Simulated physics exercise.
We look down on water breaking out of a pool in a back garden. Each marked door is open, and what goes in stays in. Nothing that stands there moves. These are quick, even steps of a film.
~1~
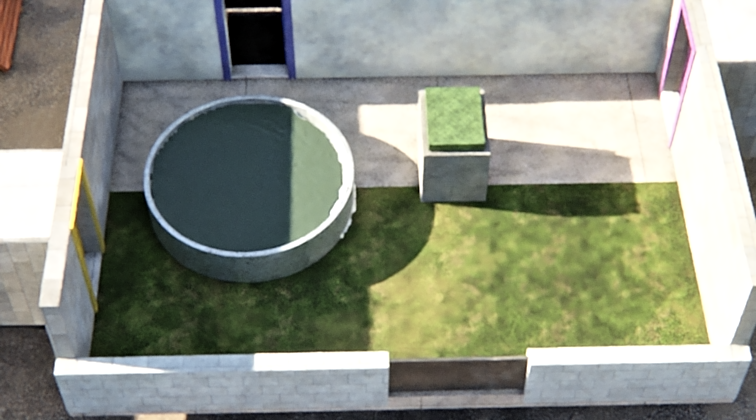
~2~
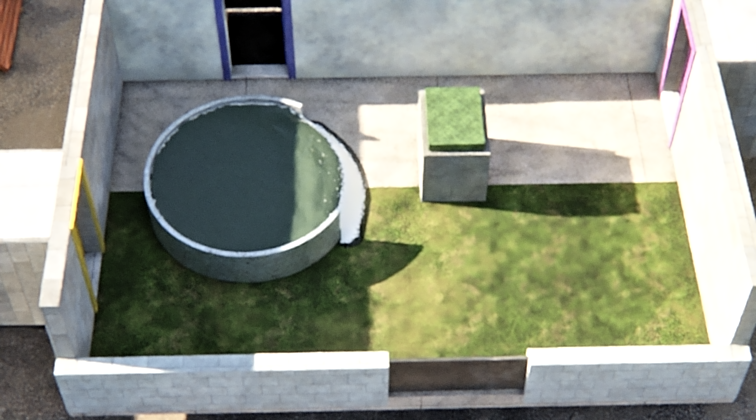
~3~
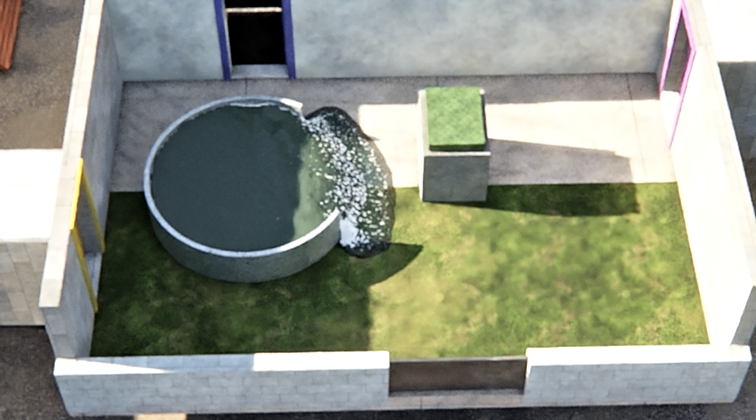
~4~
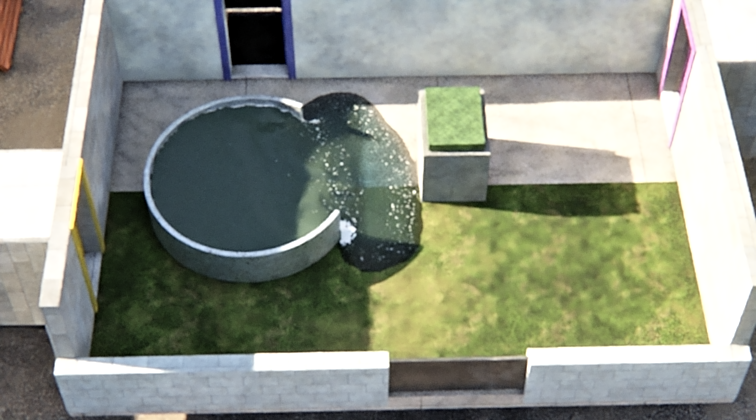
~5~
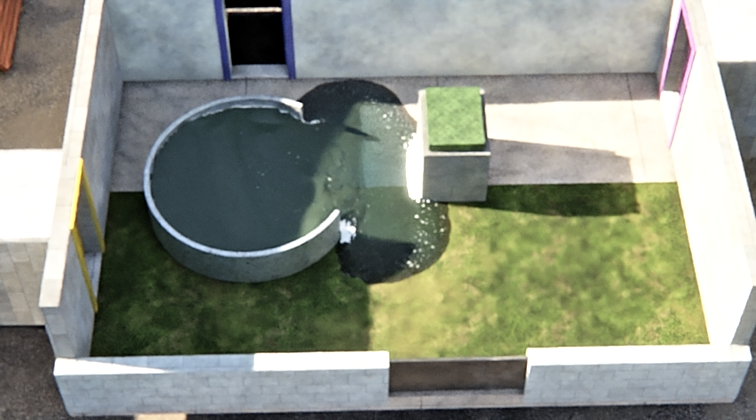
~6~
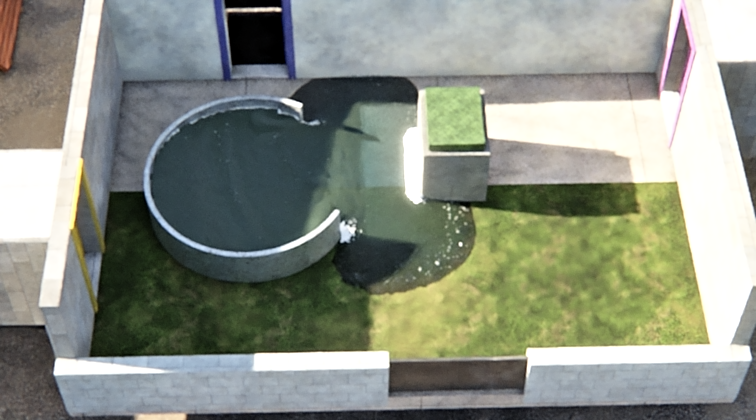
A walled back garden, half paving and half grass, is seen from high above by a camera that stays still. A round grey tank of dark green water stands on the left, a pale block topped with green right of centre, with a blue-edged doorway behind. Water breaks out through the tank's right side, foaming white, then spreads rightward in a dark sheet across paving and grass, reaching and passing around the block's near side.
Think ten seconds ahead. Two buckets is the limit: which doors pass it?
In the end: The blue door admits no more than that; the purple door admits no more than that; the yellow door admits no more than that.
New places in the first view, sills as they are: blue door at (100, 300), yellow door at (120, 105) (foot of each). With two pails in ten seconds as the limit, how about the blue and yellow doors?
One by one: Blue is under; yellow passes that mark.
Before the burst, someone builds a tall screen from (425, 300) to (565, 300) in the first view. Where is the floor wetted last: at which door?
The door marked yellow.
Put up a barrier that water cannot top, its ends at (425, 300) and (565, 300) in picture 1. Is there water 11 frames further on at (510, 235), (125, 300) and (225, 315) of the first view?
One after the other: Flooded, free of water, free of water.
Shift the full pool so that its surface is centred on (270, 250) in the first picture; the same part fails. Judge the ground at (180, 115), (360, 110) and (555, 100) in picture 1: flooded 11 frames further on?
One after the other: Free of water, wet, dry.
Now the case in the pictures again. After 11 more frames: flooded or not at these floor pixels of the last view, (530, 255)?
At that place: Wet.
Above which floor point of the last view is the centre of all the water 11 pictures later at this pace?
I would point to (338, 184).
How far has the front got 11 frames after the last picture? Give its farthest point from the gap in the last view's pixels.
At about (650, 78).
A moment on, water covers 25 % of the floor; the blue door not reached, the purple door not reached, the yellow door not reached.
Next, water covers 40 % of the floor; the blue door wet at the sill, nothing in, the purple door not reached, the yellow door not reached.
Then, water covers 70 % of the floor; the blue door wet at the sill, nothing in, the purple door wet at the sill, nothing in, the yellow door not reached.
Later, water covers 85 % of the floor; the blue door wet at the sill, nothing in, the purple door under two buckets in, the yellow door not reached.
In the end, water covers 100 % of the floor; the blue door wet at the sill, nothing in, the purple door under two buckets in, the yellow door under two buckets in.
